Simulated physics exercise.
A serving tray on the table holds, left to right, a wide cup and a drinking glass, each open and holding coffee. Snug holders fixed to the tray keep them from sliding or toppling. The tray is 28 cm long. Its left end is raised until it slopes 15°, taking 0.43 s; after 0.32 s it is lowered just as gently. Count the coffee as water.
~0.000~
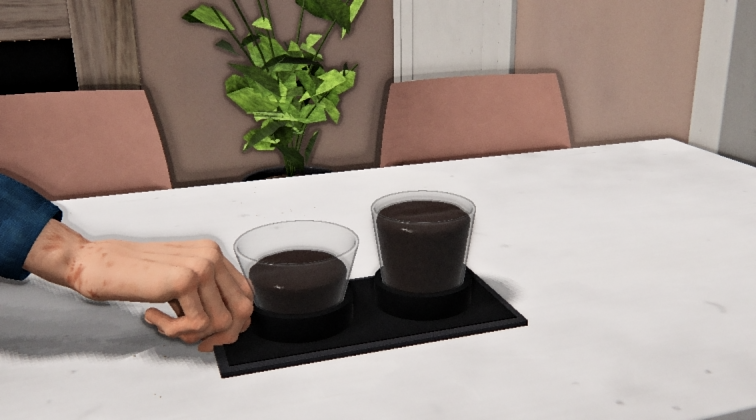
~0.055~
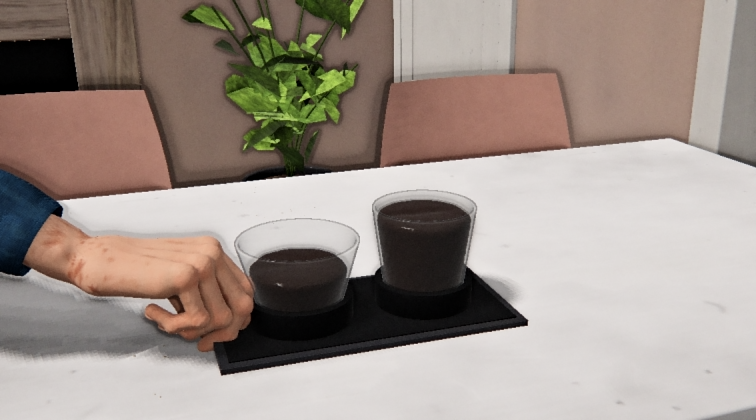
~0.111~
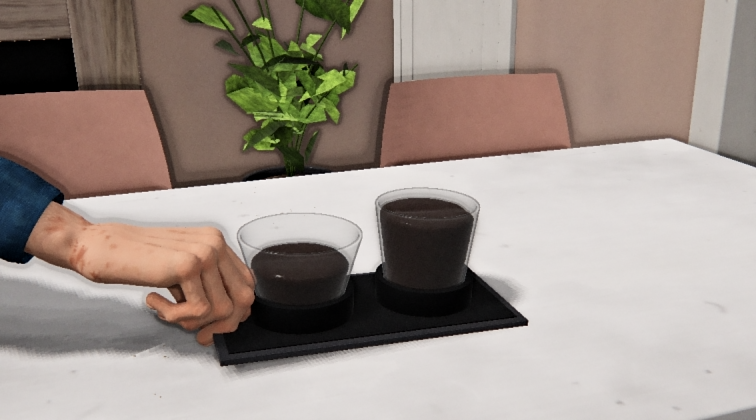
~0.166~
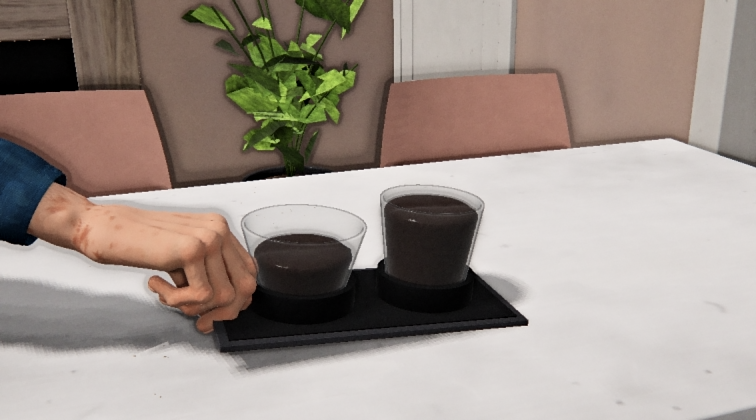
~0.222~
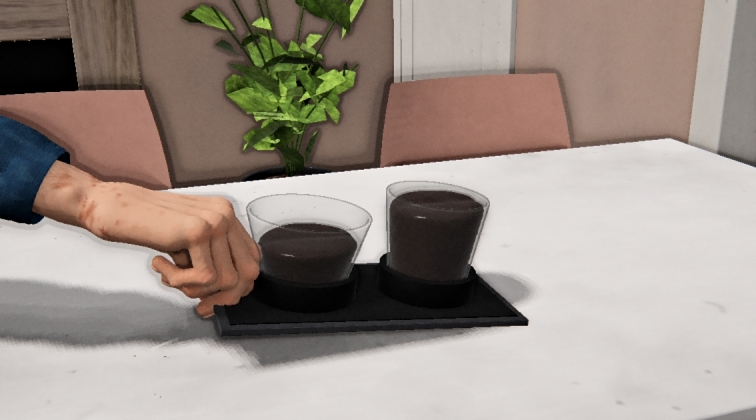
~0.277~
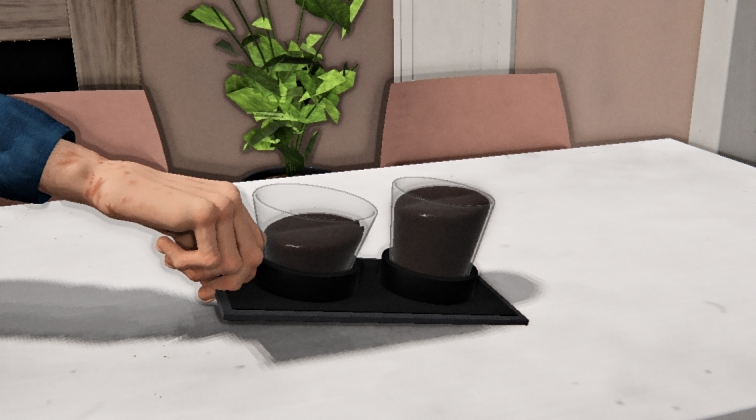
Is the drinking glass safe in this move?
The drinking glass slops over.
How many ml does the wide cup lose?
Close to 0 ml.
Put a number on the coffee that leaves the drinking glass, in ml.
Close to 10 ml.
By 0.56 s the slope is 15°; losses from the left are 0, 7 ml.
By 0.85 s the slope is 13°; losses from the left are 0, 10 ml.
By 1.14 s the slope is 0°; losses from the left are 0, 10 ml.
By 1.43 s the slope is 0°; losses from the left are 0, 10 ml.
At rest losses from the left are 0, 10 ml.
